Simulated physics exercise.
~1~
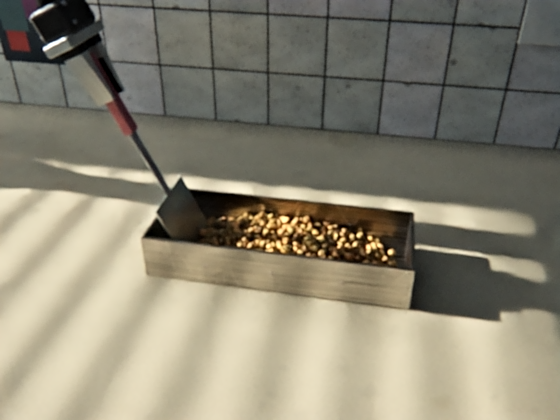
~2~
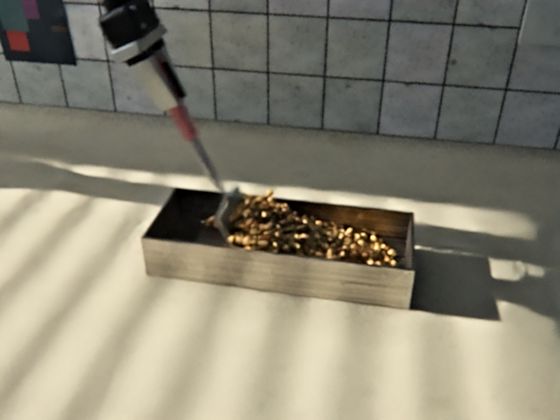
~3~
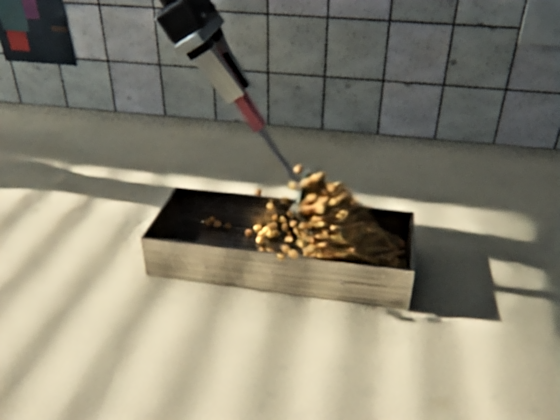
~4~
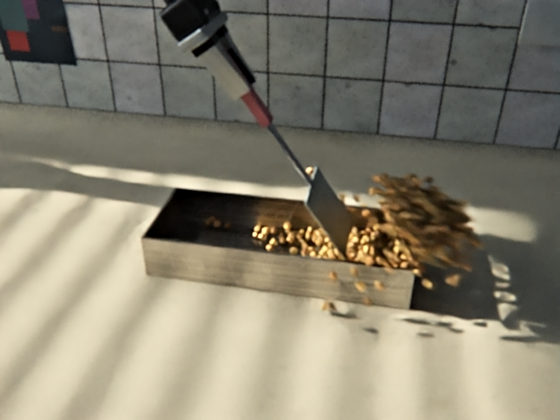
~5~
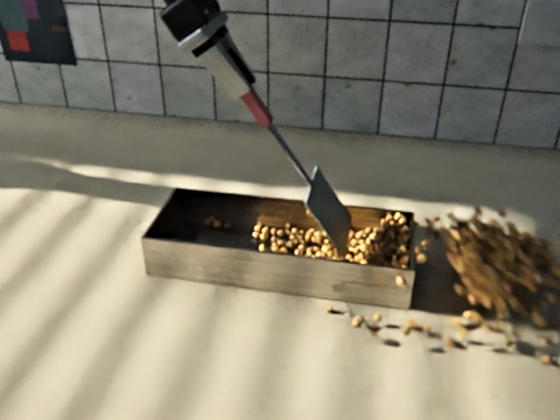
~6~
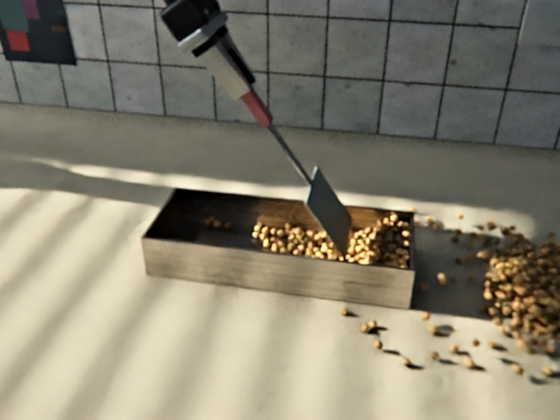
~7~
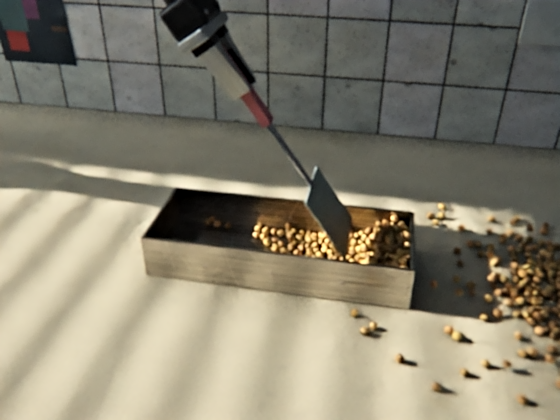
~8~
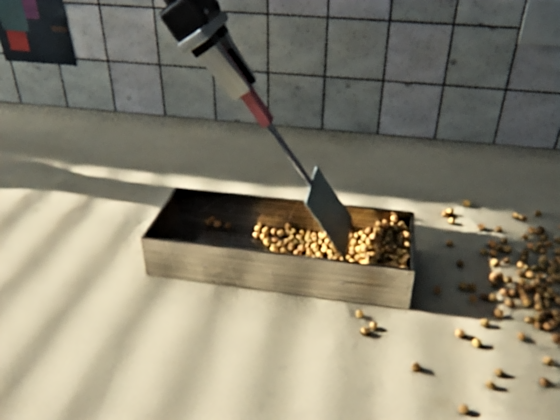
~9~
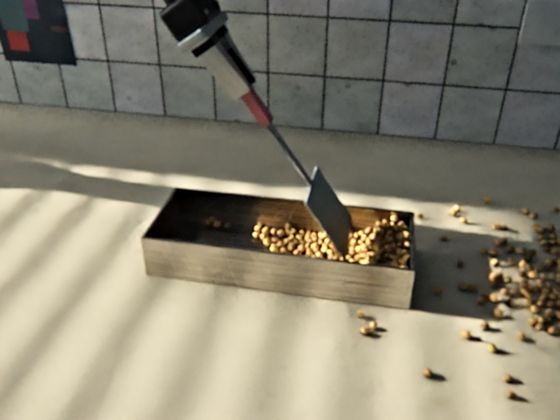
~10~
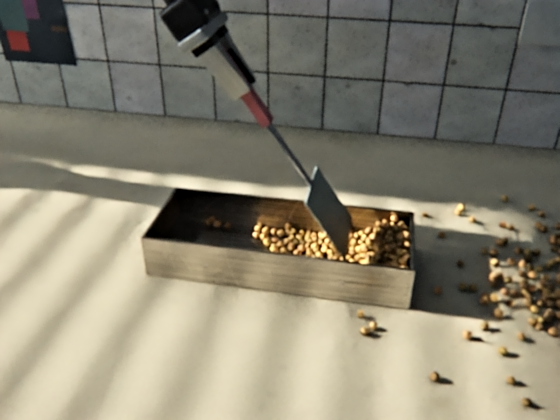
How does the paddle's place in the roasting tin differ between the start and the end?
At the start the paddle is near the left end of the tin, and at the end it rests in the right half, among the remaining chickpeas.
